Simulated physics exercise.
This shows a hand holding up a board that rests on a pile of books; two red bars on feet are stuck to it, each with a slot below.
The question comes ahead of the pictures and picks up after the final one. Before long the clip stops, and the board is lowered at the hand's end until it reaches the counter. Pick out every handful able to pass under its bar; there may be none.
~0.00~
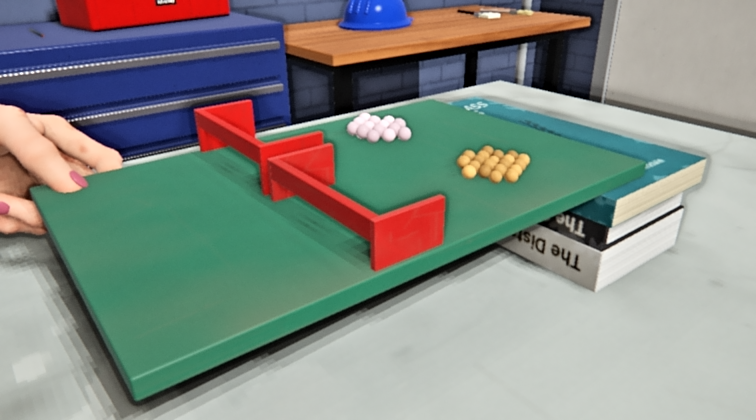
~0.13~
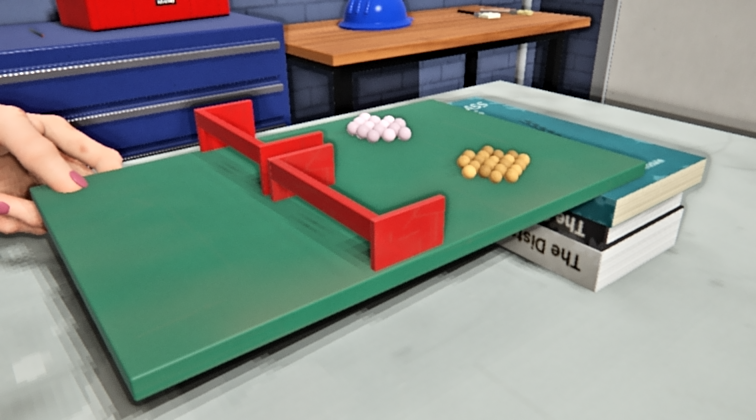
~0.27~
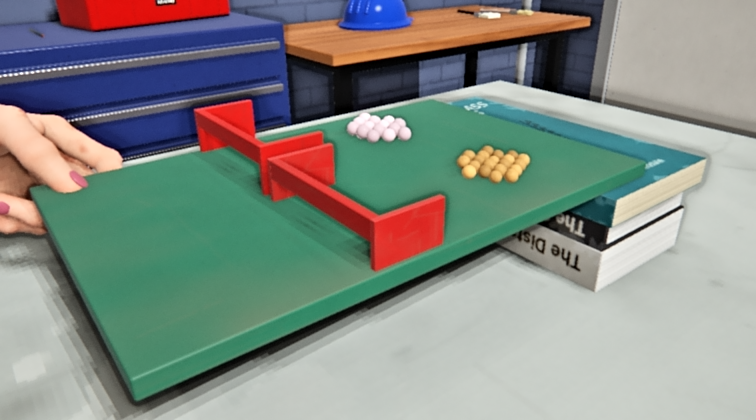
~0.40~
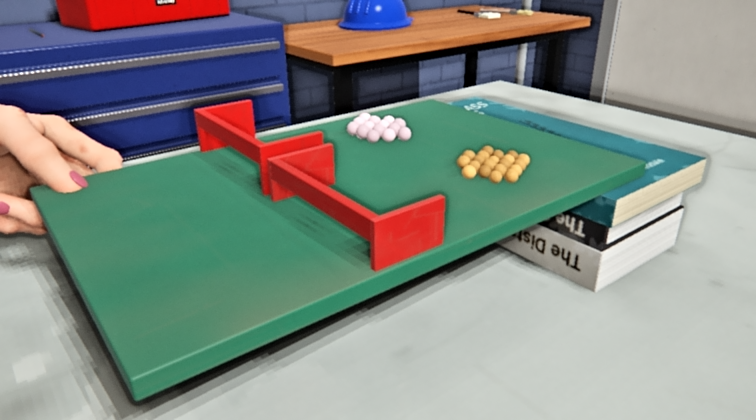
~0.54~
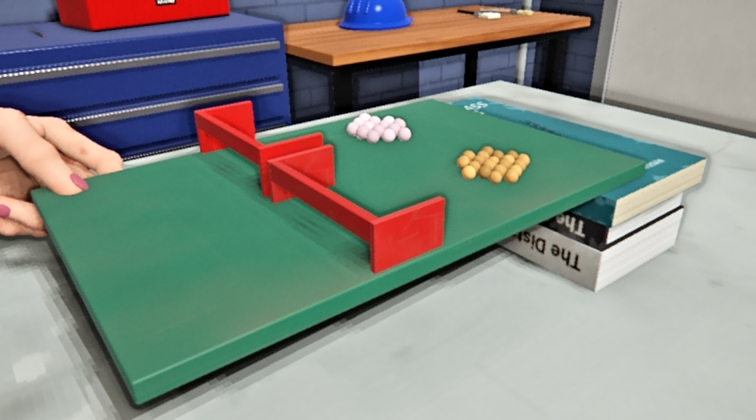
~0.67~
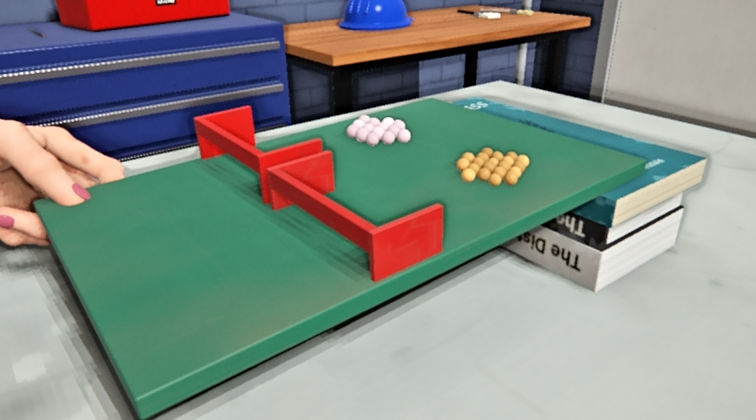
Here the front handful passes; the back handful passes.
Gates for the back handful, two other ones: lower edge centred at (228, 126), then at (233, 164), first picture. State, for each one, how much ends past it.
100 %, then 0 %.
After 1.11 s, board sloping at 11°; front handful on its way down; back handful on its way down.
After 1.49 s, board resting at 15°; front handful all past its gate; back handful all past its gate.
By the end (3.0 s), board resting at 15°; front handful all past its gate; back handful all past its gate.
